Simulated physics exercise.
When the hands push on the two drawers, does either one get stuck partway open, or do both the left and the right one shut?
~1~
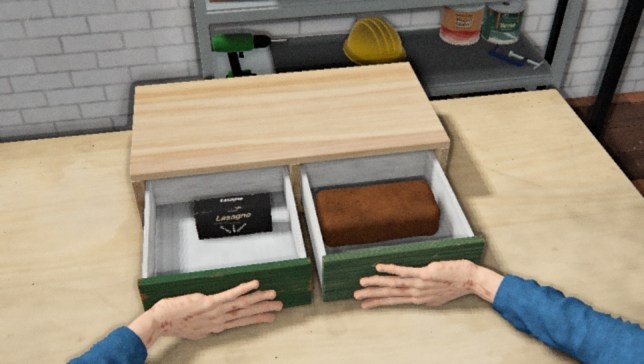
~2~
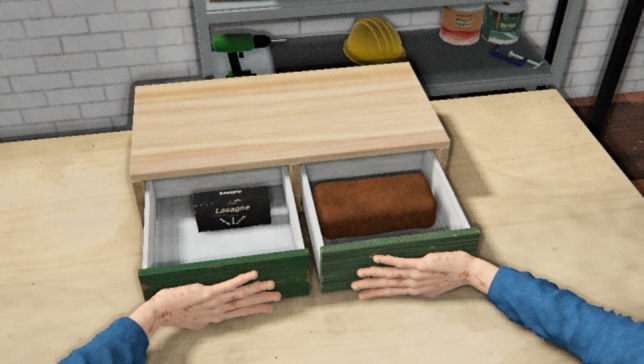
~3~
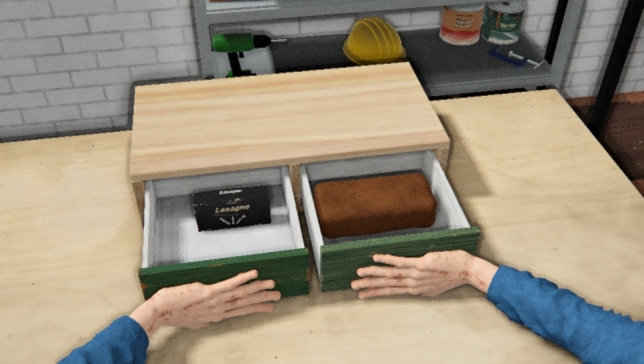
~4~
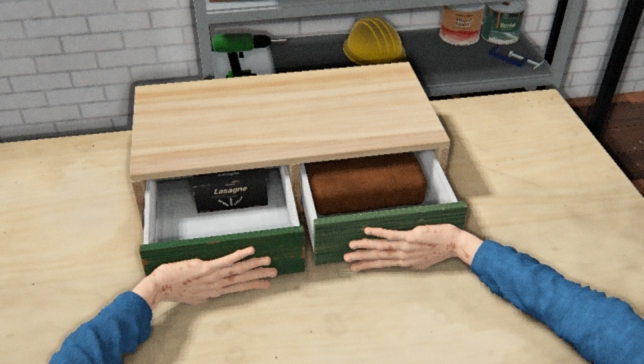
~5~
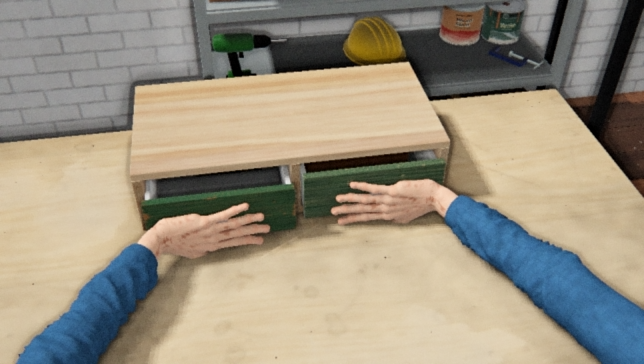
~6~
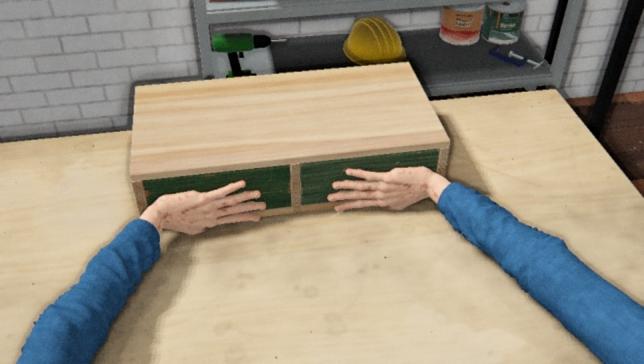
Both of them shut. The left drawer with the black packet and the right drawer with the brown loaf each slide all the way into the chest.
Two green-fronted drawers, the left holding a black lasagna packet and the right a brown loaf, stood open in a wooden chest until a pair of hands pushed them both in together, and they ended up fully shut.
